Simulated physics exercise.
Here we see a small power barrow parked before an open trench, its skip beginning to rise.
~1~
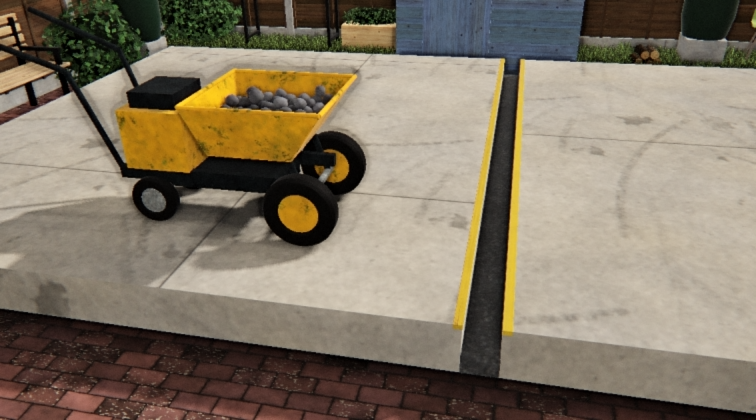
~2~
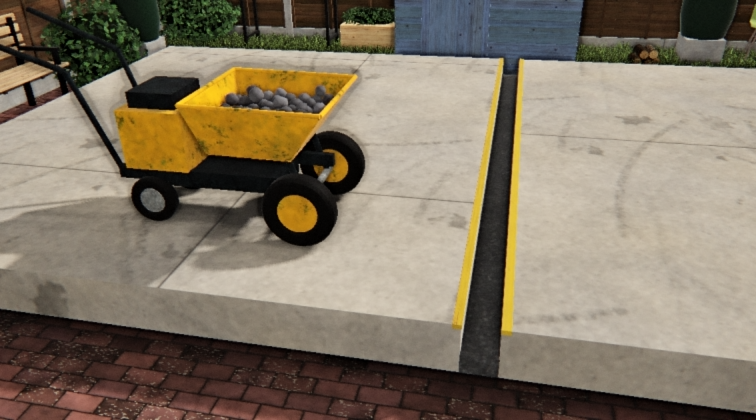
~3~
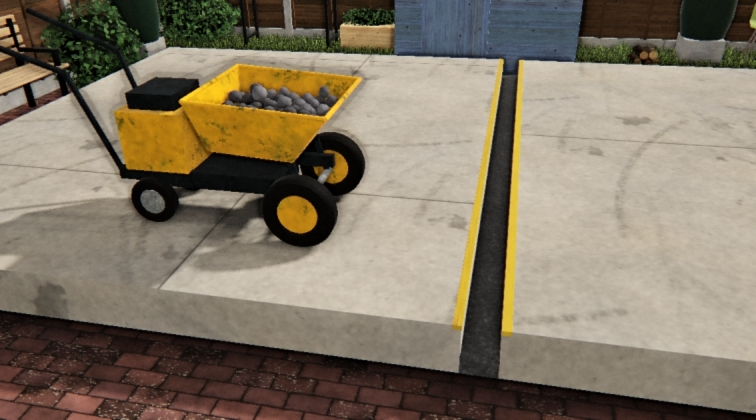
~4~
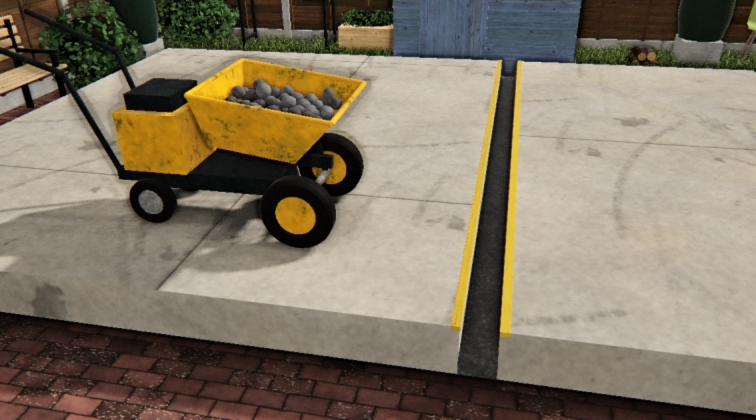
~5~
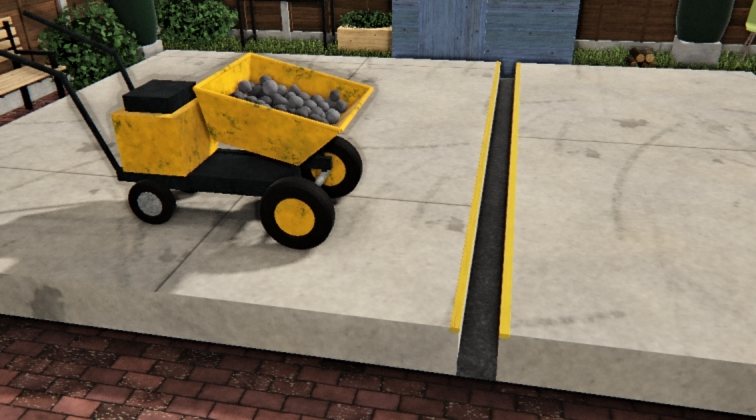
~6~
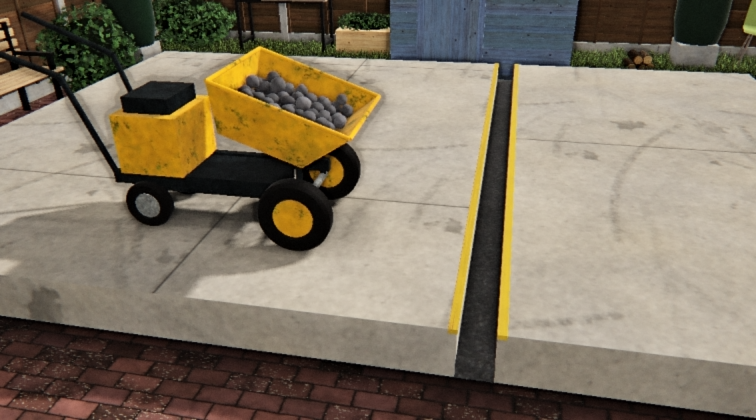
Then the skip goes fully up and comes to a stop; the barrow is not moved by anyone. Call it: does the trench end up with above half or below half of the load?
It ends up with below half.
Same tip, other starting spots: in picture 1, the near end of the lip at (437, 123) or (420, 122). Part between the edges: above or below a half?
Position 1 falls short of half; position 2 falls short of half.
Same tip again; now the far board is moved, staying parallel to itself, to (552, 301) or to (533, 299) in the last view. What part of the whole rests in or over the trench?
The first case gives close to 30 per cent and the second close to 30 per cent.
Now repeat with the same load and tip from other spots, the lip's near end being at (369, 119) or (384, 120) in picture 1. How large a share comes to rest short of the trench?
Roughly 20 and 0 percent respectively.
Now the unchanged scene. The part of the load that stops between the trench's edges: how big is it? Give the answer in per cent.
It comes to around 30 per cent of the load.
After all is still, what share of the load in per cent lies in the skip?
Near 0 %.
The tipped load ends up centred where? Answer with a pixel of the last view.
Resting centre, last frame: Roughly (444, 225).
Soon, skip tipped steeply; all in the skip.
A while on, skip tipped right over; nearly all in the skip; a stray few short of the trench; a stray few falling.
Towards the end, skip tipped right over; about a third in the skip; about half short of the trench; a small part in or heaped over the trench; a stray few beyond it.
Finally, skip tipped right over; a stray few in the skip; about two thirds short of the trench; about a quarter in or heaped over the trench; a stray few beyond it.
